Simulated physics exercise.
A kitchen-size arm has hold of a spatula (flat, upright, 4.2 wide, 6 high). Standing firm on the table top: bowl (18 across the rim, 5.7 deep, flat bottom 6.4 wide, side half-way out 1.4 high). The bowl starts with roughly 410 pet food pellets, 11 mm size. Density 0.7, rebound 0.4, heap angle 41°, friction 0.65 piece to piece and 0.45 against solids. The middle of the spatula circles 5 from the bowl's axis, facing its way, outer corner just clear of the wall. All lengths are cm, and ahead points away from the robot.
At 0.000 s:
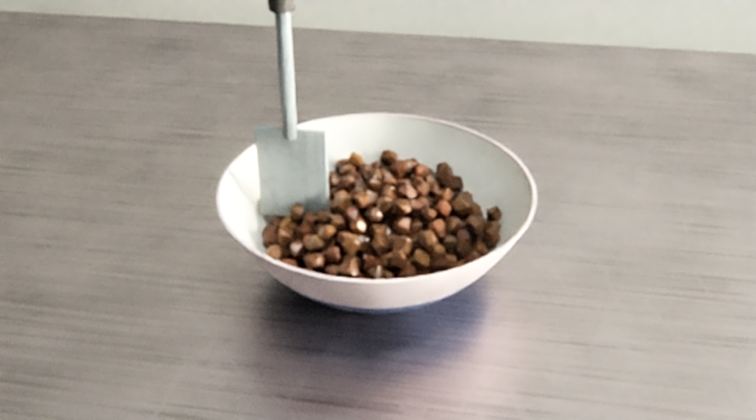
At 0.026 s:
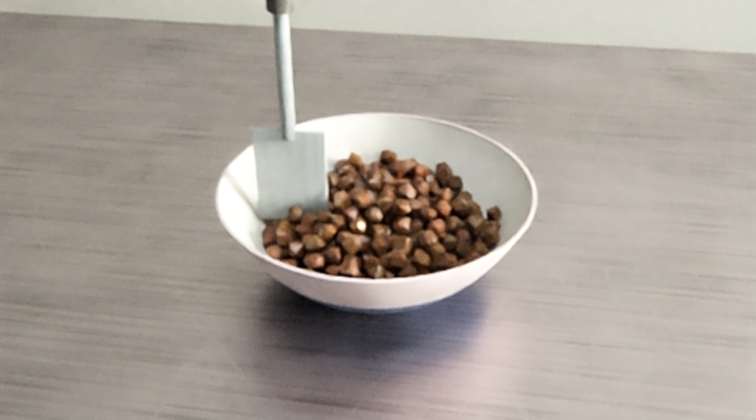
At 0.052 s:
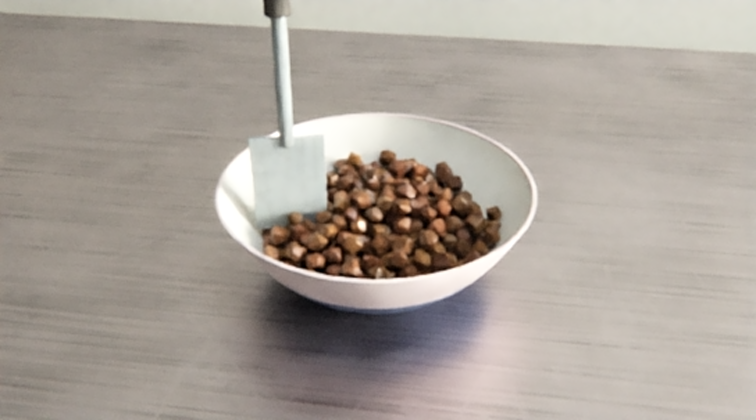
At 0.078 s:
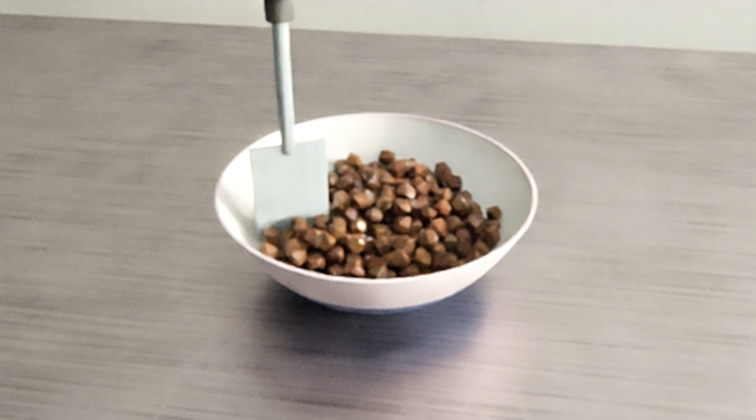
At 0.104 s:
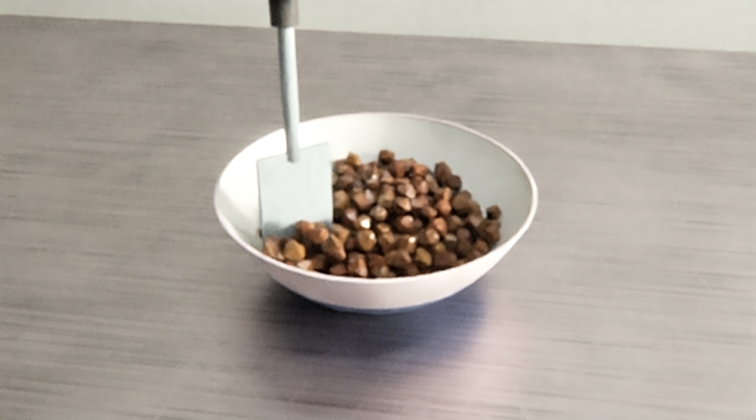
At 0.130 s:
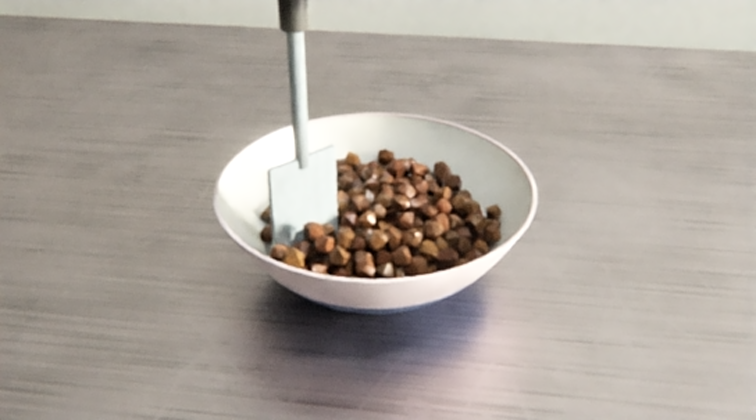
A spatula pushes through brown pellets along the left side of a white bowl.
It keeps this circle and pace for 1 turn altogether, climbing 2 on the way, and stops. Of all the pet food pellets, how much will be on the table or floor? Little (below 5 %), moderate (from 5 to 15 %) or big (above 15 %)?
On the table or floor the share is moderate, from 5 to 15 %.
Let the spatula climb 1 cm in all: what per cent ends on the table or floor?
About 15 per cent.
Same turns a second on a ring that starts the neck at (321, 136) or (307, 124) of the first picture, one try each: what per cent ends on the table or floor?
Some 5 and 10 per cent.
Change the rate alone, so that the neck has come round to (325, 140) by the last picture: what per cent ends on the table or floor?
About 15 per cent.
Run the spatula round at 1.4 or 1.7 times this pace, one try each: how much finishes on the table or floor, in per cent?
Some 15 and 15 per cent.
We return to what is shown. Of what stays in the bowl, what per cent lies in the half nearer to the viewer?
About 45 per cent.
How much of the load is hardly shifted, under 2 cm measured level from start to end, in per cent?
About 65 per cent.
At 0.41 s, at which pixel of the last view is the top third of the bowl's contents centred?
Near (439, 194).
After 0.41 s, 169° round, highest piece 8 above the table; 402 in the bowl, 4 on the table or floor, 4 in flight or on the tool.
After 0.69 s, 291° round, highest piece 8 above the table; 384 in the bowl, 24 on the table or floor, 2 in flight or on the tool.
After 1.03 s, 0° round, highest piece 7 above the table; 379 in the bowl, 31 on the table or floor.
After 1.73 s, 0° round, highest piece 7 above the table; 379 in the bowl, 31 on the table or floor.
In the end, 379 in the bowl, 31 on the table or floor. That is 8 % on the table or floor.
